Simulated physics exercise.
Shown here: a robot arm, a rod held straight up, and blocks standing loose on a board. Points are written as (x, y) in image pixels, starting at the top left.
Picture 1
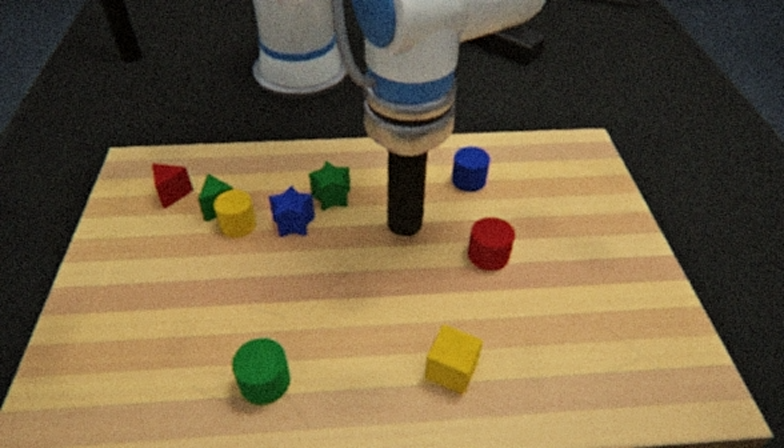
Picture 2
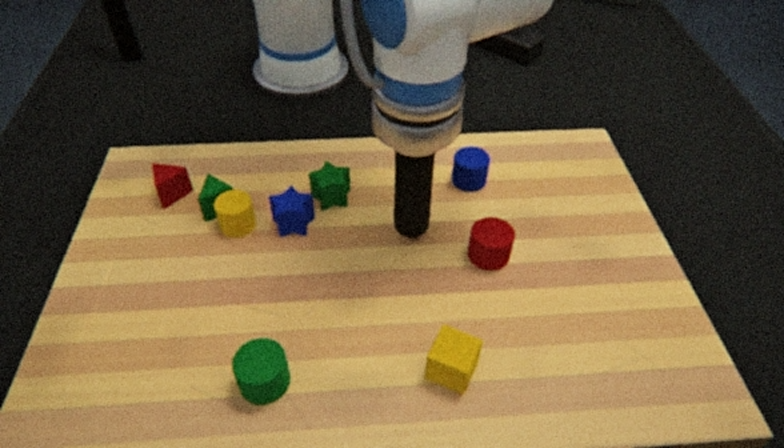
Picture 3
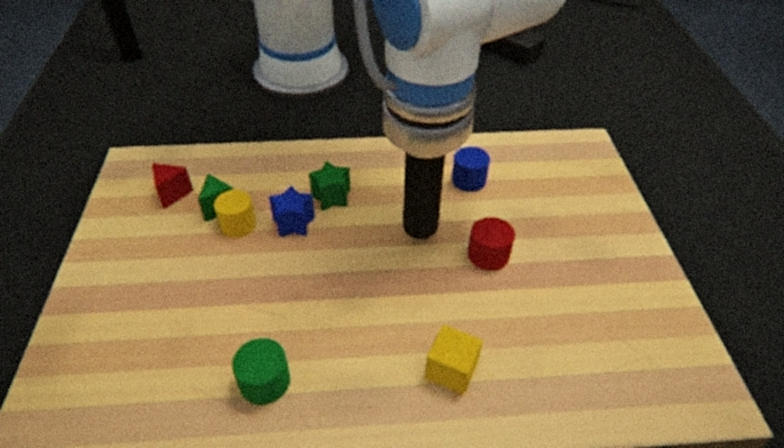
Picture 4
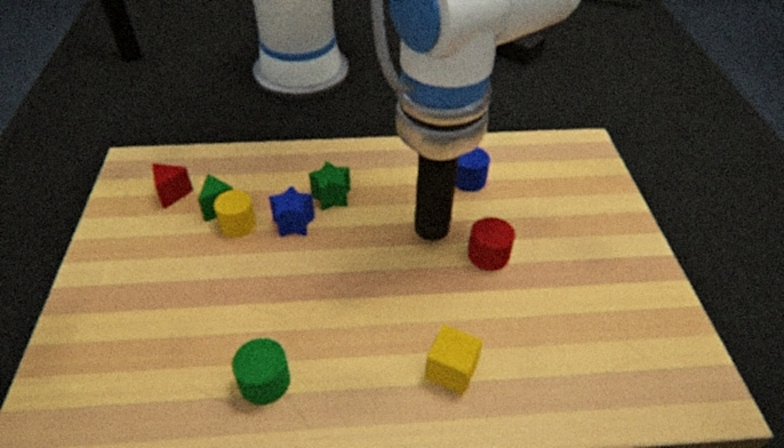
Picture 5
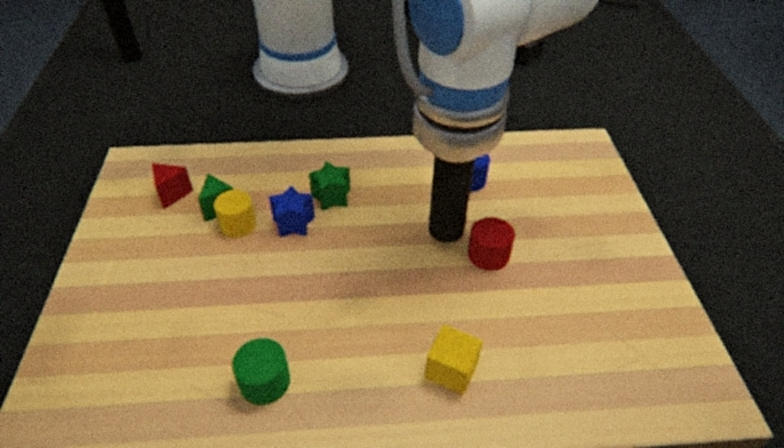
In this clip, a robot arm holding a black rod upright over a wooden board of colored blocks moves it slowly right, nearing the red cylinder and partly hiding the blue cylinder behind, while the blocks stay still.
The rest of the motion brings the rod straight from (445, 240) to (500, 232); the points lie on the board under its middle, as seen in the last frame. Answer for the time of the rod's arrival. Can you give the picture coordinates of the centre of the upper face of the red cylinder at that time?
Most likely (518, 237).
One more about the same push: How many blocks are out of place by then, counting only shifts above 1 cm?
It should be one.
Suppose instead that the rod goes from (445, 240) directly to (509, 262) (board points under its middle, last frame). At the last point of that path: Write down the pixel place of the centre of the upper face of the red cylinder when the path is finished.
Near (556, 251).
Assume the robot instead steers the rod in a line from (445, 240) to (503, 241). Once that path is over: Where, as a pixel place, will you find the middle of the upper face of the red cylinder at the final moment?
It is at (534, 244).
What follows on the original path. Halfway along, rod at (476, 226); red cylinder at (508, 235).
At the end, rod at (502, 222); blue cylinder not moved; red cylinder at (518, 237).
